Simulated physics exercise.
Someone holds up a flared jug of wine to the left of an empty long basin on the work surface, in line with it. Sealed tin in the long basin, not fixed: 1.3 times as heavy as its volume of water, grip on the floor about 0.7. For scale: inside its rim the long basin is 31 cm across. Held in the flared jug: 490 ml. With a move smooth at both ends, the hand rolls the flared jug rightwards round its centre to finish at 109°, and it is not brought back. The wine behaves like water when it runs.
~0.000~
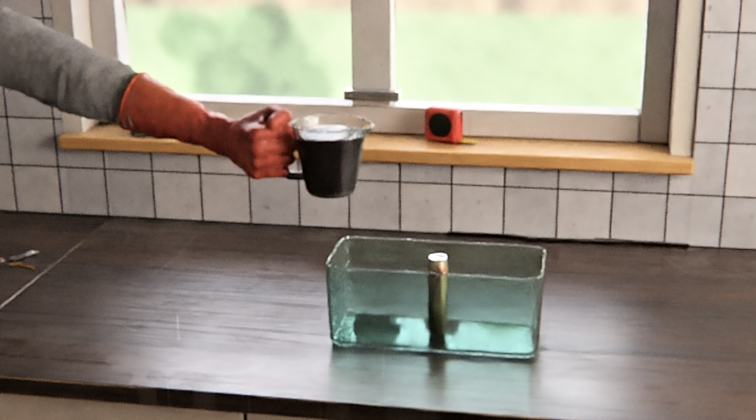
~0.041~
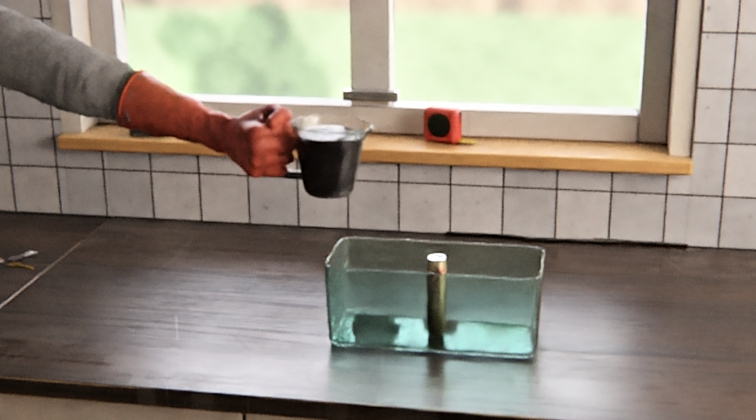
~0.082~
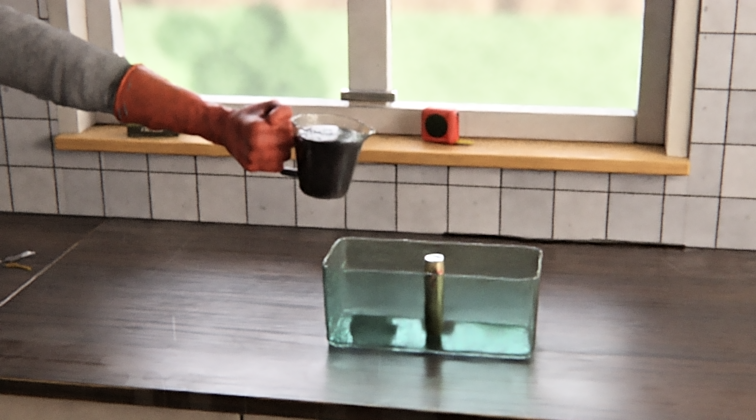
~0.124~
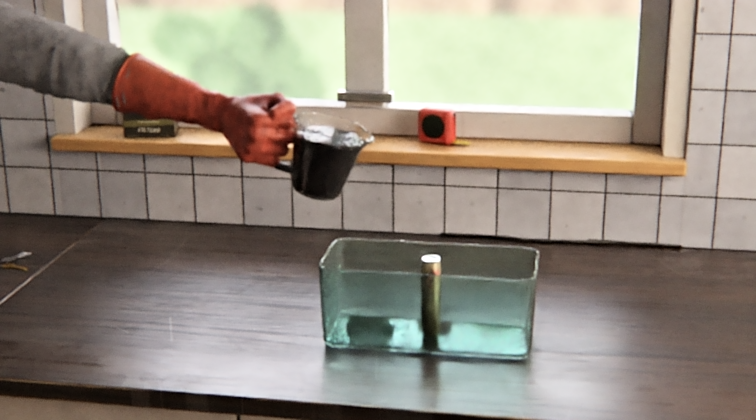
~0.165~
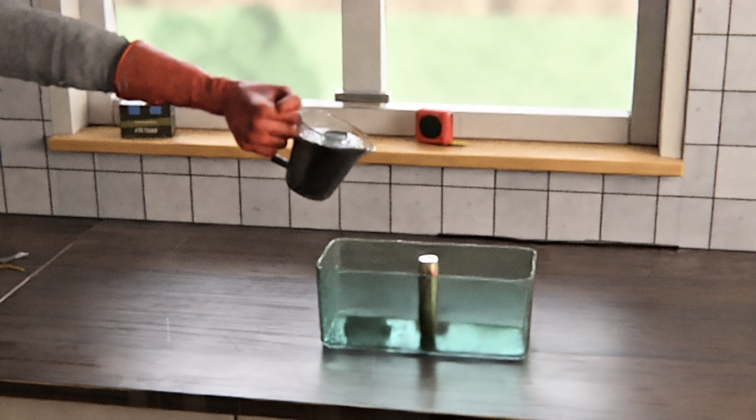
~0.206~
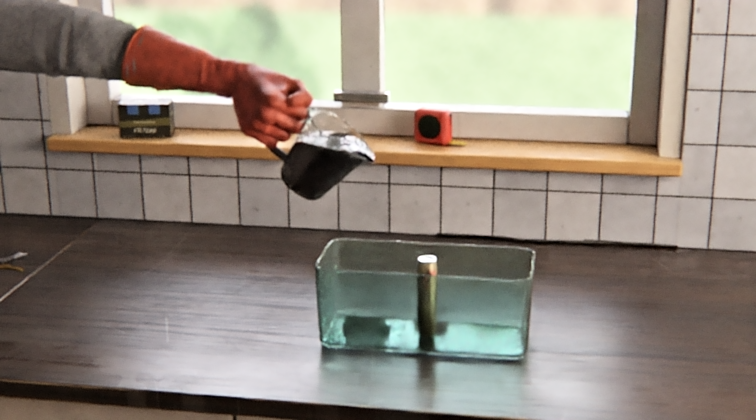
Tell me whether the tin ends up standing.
It does not; it falls.
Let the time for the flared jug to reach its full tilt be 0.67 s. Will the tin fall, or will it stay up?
After the tilt, the tin is still standing.
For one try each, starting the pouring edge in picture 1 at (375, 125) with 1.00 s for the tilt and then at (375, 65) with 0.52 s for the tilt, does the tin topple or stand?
The tin stays vertical the first time and overturns the second time.
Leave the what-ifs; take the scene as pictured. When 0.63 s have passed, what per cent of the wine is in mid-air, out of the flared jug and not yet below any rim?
Airborne share: Near 12 %.
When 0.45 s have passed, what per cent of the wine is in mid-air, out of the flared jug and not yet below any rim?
At that moment, about 34 percent.
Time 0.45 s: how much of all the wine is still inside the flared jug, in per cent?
About 36 percent.
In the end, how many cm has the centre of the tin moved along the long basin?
It finishes around 8.5 cm from where it began.
After 0.45 s the tilt is 104° and 35 per cent is still to pour; the tin stands where it began.
After 0.63 s the tilt is 109° and 3 per cent is still to pour; the tin leans 13°.
After 0.82 s the tilt is 109° and 0 per cent is still to pour; the tin leans 59°.
After 1.02 s the tilt is 109° and 0 per cent is still to pour; the tin lies on its side.
In the end the tin lies on its side.
